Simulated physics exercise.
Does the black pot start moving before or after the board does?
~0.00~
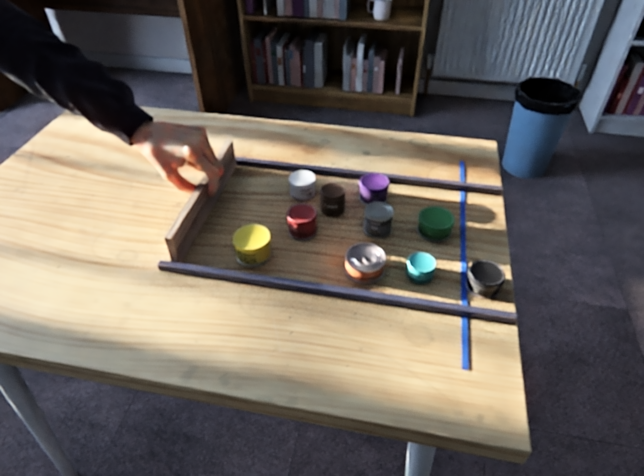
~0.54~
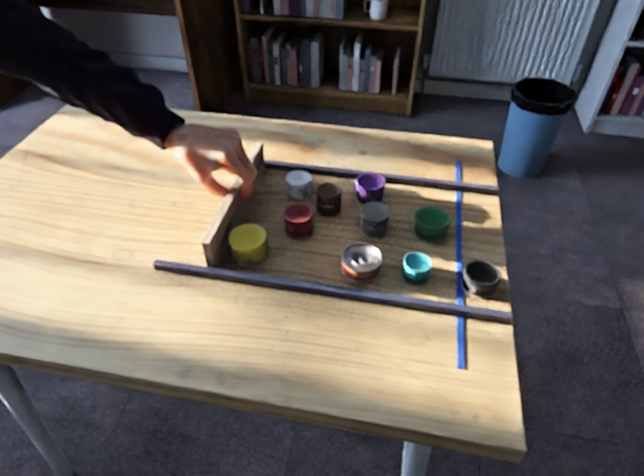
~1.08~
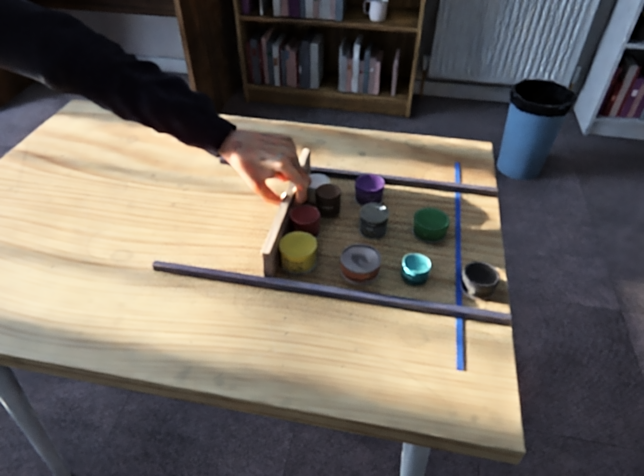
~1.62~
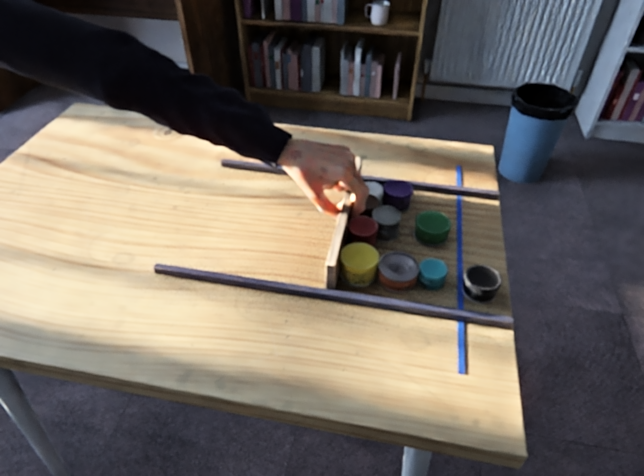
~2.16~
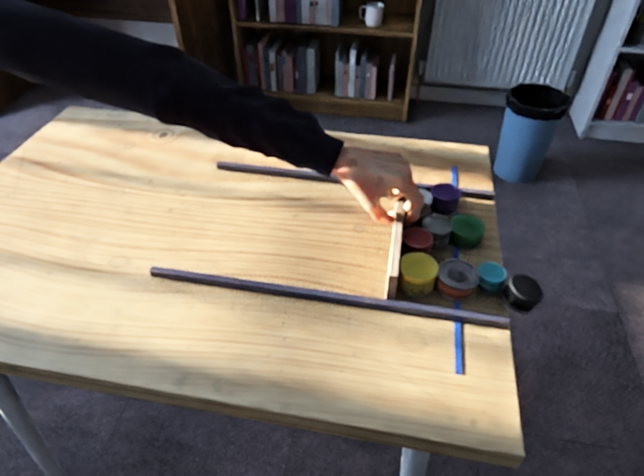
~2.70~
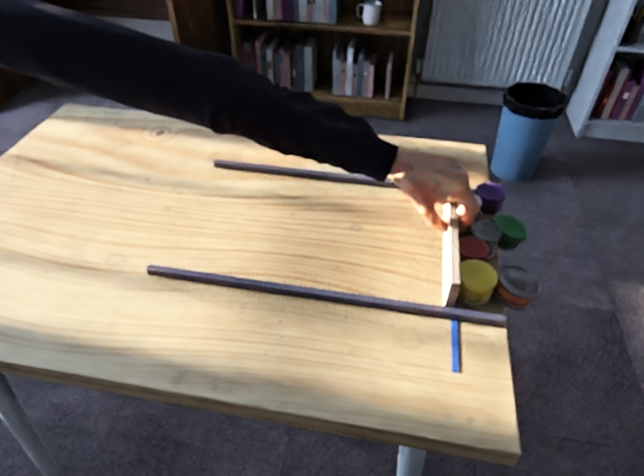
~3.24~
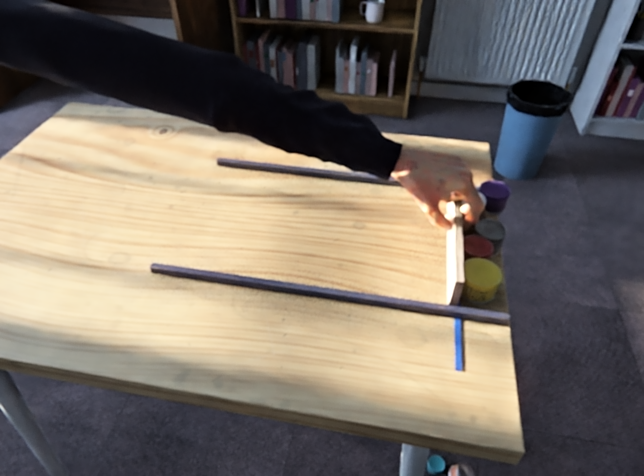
The black pot starts moving after the board. The board is already sliding right while the black pot sits still, and the pot only shifts once the bunched pots are pushed close to the right edge.
